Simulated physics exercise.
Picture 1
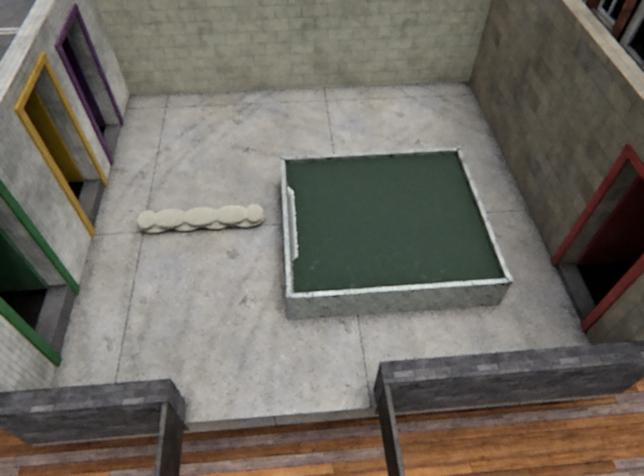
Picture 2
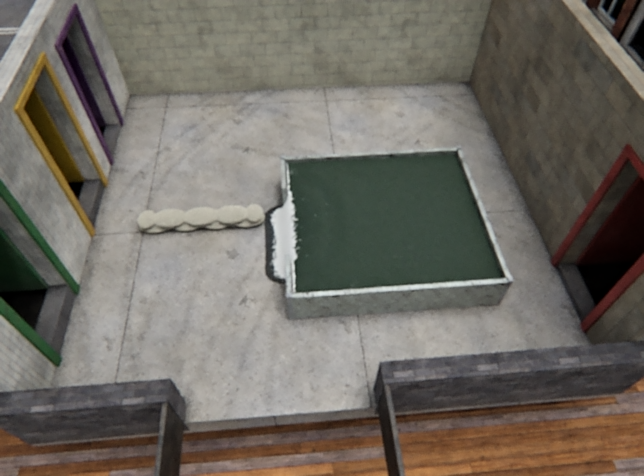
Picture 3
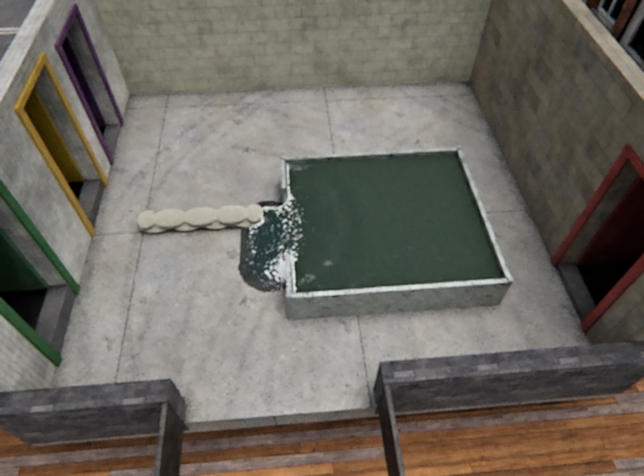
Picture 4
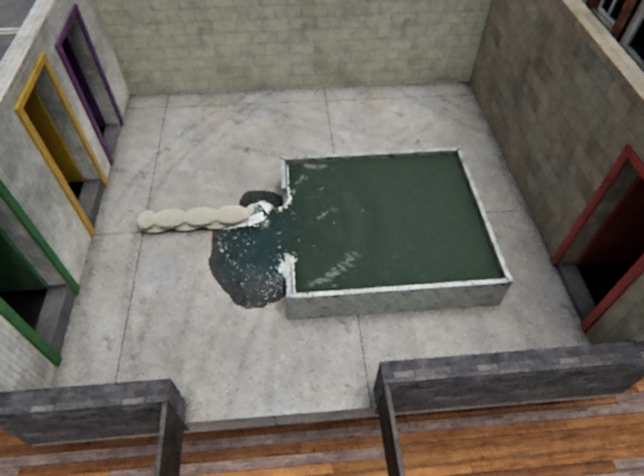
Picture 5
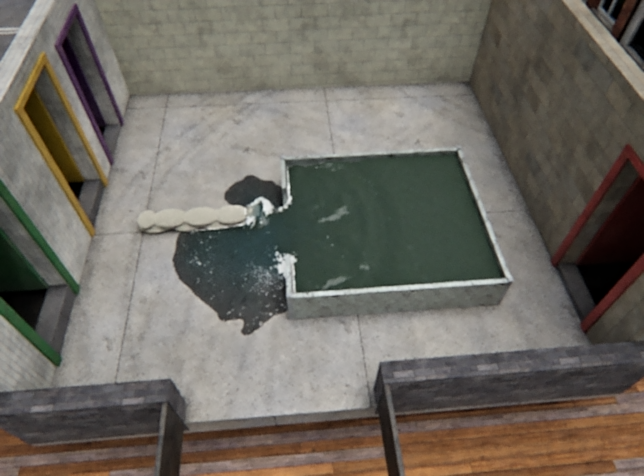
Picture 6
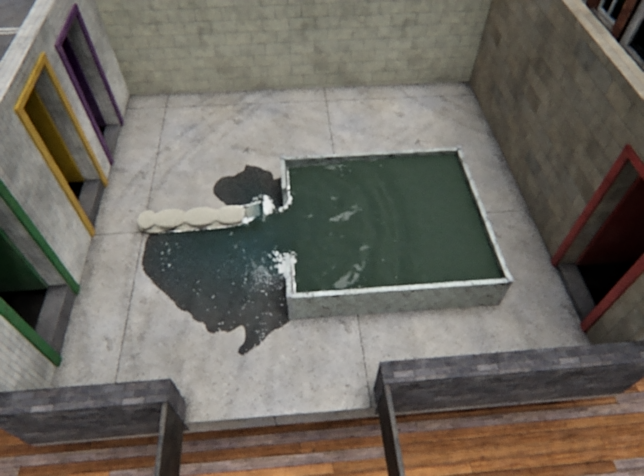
Dark green water bursts from the torn left side of a low, pale-walled tank in a grey walled yard, seen from above by a camera that stays still. Purple, yellow and green doorways line the left wall, a red one stands at right, and a lumpy cream barrier lies left of the tank. The water foams at the gap, spreads leftward mostly below the barrier, and forms a smaller patch above it.
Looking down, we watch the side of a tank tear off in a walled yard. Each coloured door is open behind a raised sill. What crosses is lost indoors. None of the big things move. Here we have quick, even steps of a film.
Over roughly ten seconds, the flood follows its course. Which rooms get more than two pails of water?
In order: Purple door: Limit not exceeded. Red door: Limit not exceeded. Green door: Limit not exceeded. Yellow door: Limit not exceeded.
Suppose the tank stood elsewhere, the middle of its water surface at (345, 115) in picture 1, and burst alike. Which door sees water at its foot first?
That would be the purple one.
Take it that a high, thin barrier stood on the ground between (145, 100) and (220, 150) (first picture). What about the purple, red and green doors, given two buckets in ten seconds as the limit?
So here's the picture: Purple gets past it, red doesn't get there, and green doesn't get there.
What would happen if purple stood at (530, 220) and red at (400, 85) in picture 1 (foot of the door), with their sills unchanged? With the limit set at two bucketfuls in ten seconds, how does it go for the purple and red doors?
Purple is not flooded, red is not flooded.
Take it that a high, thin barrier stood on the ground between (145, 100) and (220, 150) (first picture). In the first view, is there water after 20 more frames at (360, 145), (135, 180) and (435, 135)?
Taking the three spots in turn, they are unwetted, inundated and unwetted.
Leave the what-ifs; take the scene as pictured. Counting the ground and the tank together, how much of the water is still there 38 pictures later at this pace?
My reckoning gives about 96 %.
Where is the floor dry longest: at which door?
My answer: The red one.
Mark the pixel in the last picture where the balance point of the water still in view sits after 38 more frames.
I'd put it at around (291, 235).
A moment on, water covers 20 % of the floor; the purple door not reached, the red door not reached, the green door wet at the sill, nothing in, the yellow door not reached.
Next, water covers 35 % of the floor; the purple door not reached, the red door not reached, the green door wet at the sill, nothing in, the yellow door wet at the sill, nothing in.
Then, water covers 50 % of the floor; the purple door wet at the sill, nothing in, the red door not reached, the green door wet at the sill, nothing in, the yellow door wet at the sill, nothing in.
Later, water covers 70 % of the floor; the purple door wet at the sill, nothing in, the red door wet at the sill, nothing in, the green door wet at the sill, nothing in, the yellow door wet at the sill, nothing in.
In the end, water covers 95 % of the floor; the purple door wet at the sill, nothing in, the red door under two buckets in, the green door wet at the sill, nothing in, the yellow door wet at the sill, nothing in.
